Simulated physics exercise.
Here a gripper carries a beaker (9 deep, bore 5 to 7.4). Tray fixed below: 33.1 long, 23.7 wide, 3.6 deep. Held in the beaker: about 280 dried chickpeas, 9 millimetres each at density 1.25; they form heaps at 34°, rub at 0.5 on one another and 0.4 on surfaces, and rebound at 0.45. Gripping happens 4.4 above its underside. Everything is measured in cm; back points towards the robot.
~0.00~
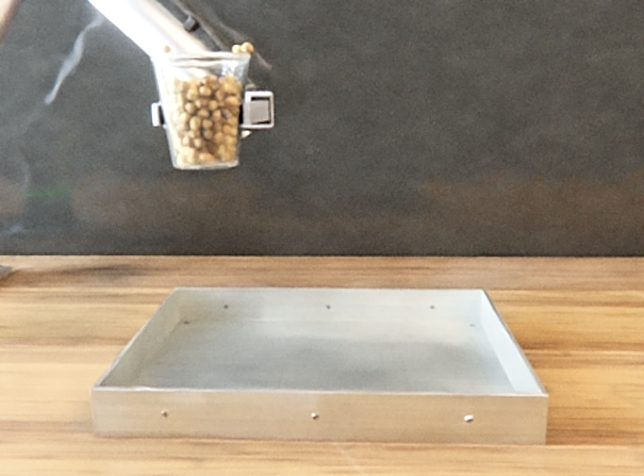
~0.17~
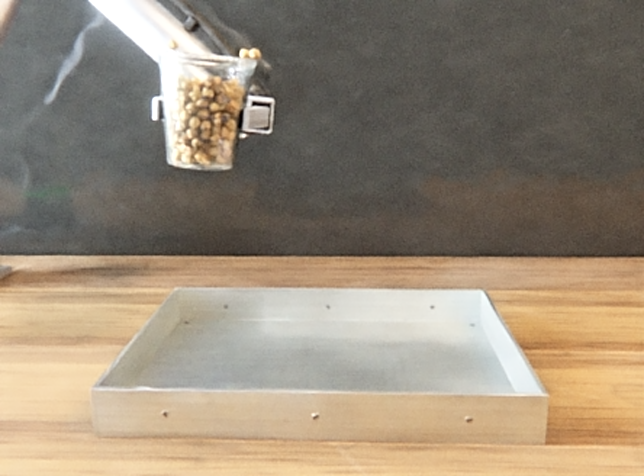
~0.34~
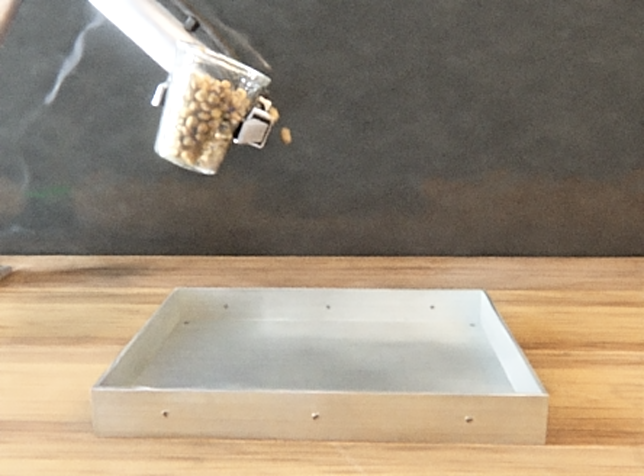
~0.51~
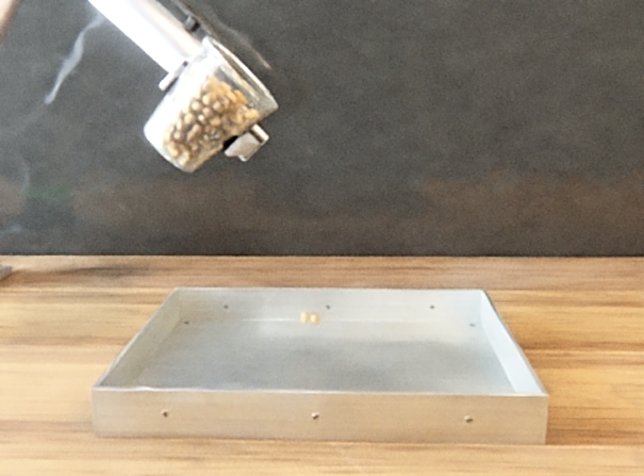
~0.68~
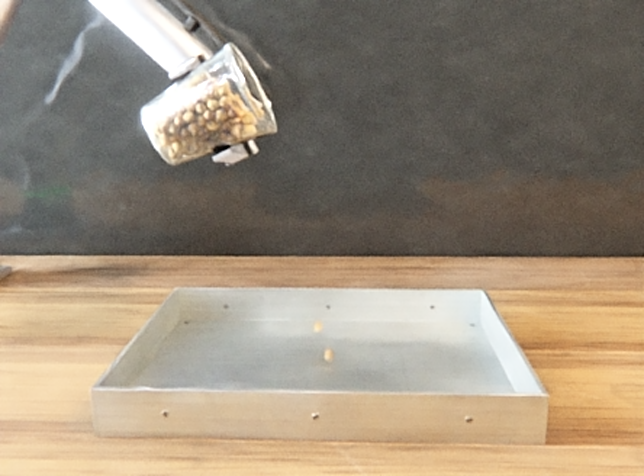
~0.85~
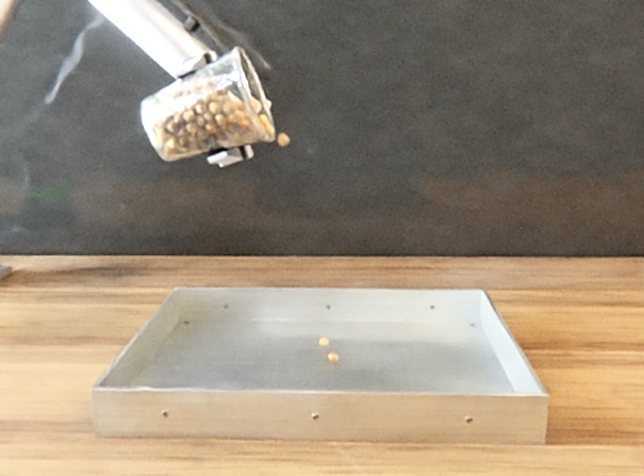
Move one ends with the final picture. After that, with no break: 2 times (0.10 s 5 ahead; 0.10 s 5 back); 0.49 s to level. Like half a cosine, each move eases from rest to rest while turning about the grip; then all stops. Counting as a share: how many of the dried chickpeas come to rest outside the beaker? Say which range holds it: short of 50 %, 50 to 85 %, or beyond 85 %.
The range 50 to 85 % holds it.
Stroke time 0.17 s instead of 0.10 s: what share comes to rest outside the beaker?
Then roughly 45 percent.
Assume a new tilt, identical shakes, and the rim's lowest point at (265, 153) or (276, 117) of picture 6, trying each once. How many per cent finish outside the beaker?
Estimates in order: 100 % and 50 %.
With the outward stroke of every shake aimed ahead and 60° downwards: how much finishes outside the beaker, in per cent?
Roughly 25 per cent.
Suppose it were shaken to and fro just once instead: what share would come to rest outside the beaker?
Approx. 70 per cent.
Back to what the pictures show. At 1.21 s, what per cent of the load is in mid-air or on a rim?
It amounts to roughly 6 in a hundred.
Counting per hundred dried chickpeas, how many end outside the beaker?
Some 75 percent.
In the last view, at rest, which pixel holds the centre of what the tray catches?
Centre estimate: Around (420, 361).
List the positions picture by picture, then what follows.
The first frame shows the beaker middle at (204, 113), level; upper third of the load around (204, 90), from x 165 to 245, top at y 50; 275 in the beaker.
The second frame shows the beaker middle at (204, 113), tilted 7° forward; upper third of the load around (205, 90), from x 170 to 255, top at y 45.
The third frame shows the beaker middle at (204, 113), tilted 25° forward; upper third of the load around (203, 92), from x 165 to 285, top at y 50; 273 in the beaker, 2 in flight or on a rim.
The fourth frame shows the beaker middle at (205, 113), tilted 46° forward; upper third of the load around (206, 95), from x 155 to 315, top at y 65; 273 in the beaker, 2 in the tray.
The fifth frame shows the beaker middle at (205, 113), tilted 64° forward; upper third of the load around (206, 98), from x 155 to 330, top at y 75; 273 in the beaker, 2 in the tray.
The sixth frame shows the beaker middle at (205, 113), tilted 71° forward; upper third of the load around (203, 101), from x 155 to 335, top at y 80; 272 in the beaker, 2 in the tray, 1 in flight or on a rim.
After 1.21 s, tilted 71° forward, highest piece 24 above the table; 158 in the tray, 99 in the beaker, 1 on the table or floor, 17 in flight or on a rim.
After 1.56 s, tilted 21° forward, highest piece 26 above the table; 206 in the tray, 64 in the beaker, 5 on the table or floor.
After 1.94 s, level, highest piece 23 above the table; 206 in the tray, 64 in the beaker, 5 on the table or floor.
After 2.99 s, level, highest piece 23 above the table; 206 in the tray, 64 in the beaker, 5 on the table or floor.
In the end, 206 in the tray, 64 in the beaker, 5 on the table or floor. That is 77 % outside the beaker.
